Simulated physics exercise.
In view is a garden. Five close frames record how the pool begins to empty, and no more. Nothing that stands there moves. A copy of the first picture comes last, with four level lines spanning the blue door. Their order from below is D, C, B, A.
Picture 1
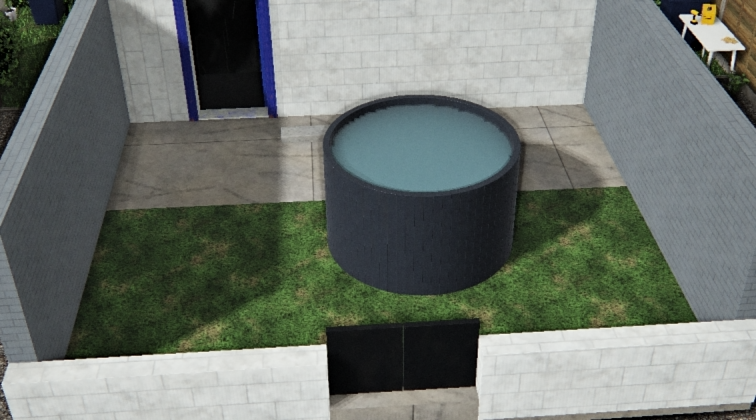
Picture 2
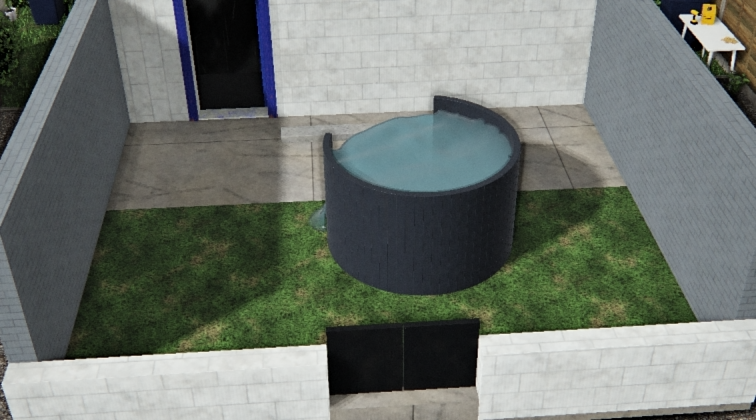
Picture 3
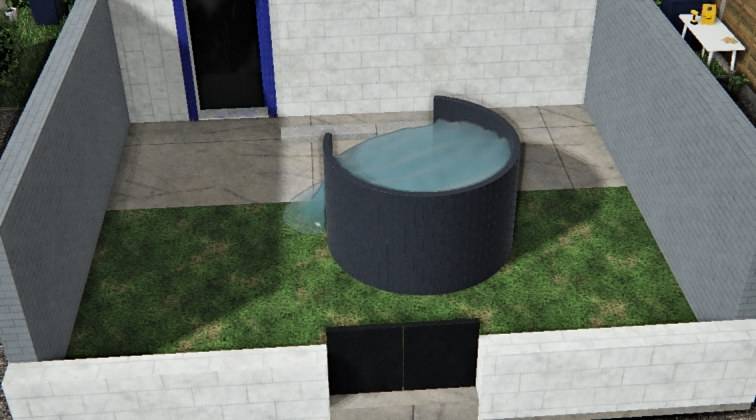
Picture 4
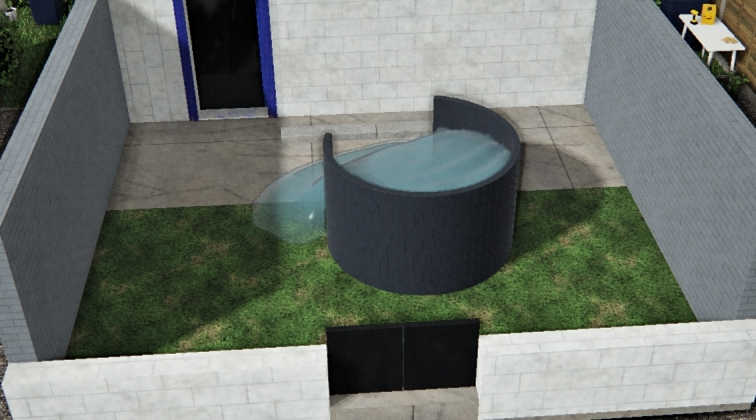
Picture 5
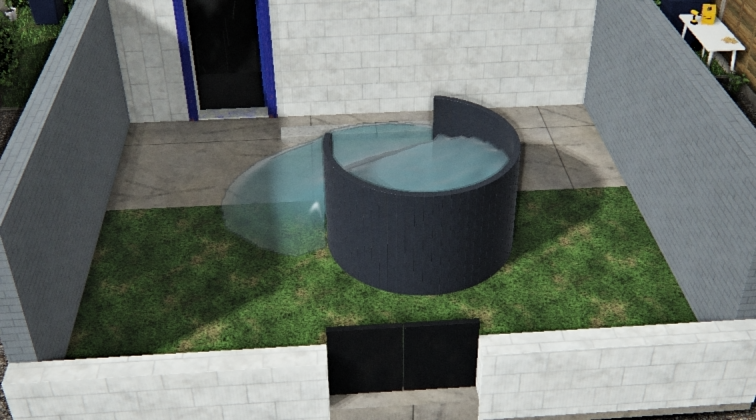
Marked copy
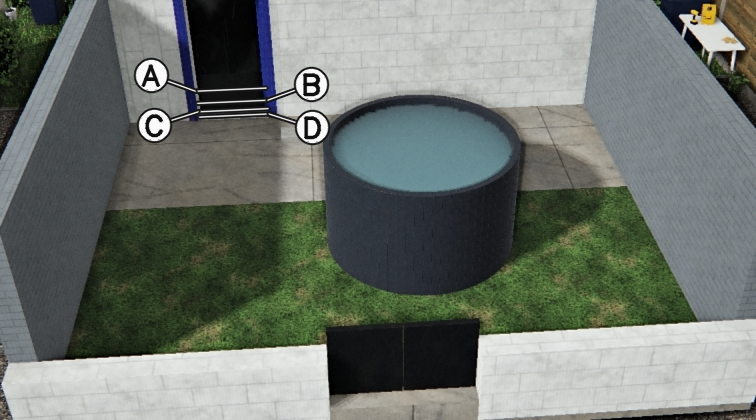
At first, a round dark pool full of still water stands in a walled garden, between a blue-framed doorway and a shut black gate. Then the back-left part of its wall is gone, and water pours out through the gap, spreading leftward in a widening sheet over the paving and grass.
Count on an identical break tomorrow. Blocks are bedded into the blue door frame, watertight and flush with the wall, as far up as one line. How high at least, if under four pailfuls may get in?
Choose A.
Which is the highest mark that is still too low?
B it is.
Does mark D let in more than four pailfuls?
Yes.
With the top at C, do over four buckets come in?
Yes, it does.
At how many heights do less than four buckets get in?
One.
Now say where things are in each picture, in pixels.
The first picture shows water in the pool at rest, its middle at (421, 148); foot of the blue doorway at (234, 119); shut gate at (403, 336).
In the second picture, water covers 2 % of the ground, its front hidden from here.
The third picture shows front seen at (295, 218), 5 % of the ground wet.
The fourth picture shows front seen at (263, 204), 10 % of the ground wet.
The fifth picture shows front seen at (232, 195), 16 % of the ground wet.
On the marked copy, A at (231, 89); B at (232, 101); C at (233, 110); D at (234, 115); from the bottom up D, C, B, A.
For mark A, a splash gets over, under a bucket.
For mark B, about 9 bucketfuls get in.
For mark C, dozens of bucketfuls pour in.
For mark D, dozens of bucketfuls pour in.
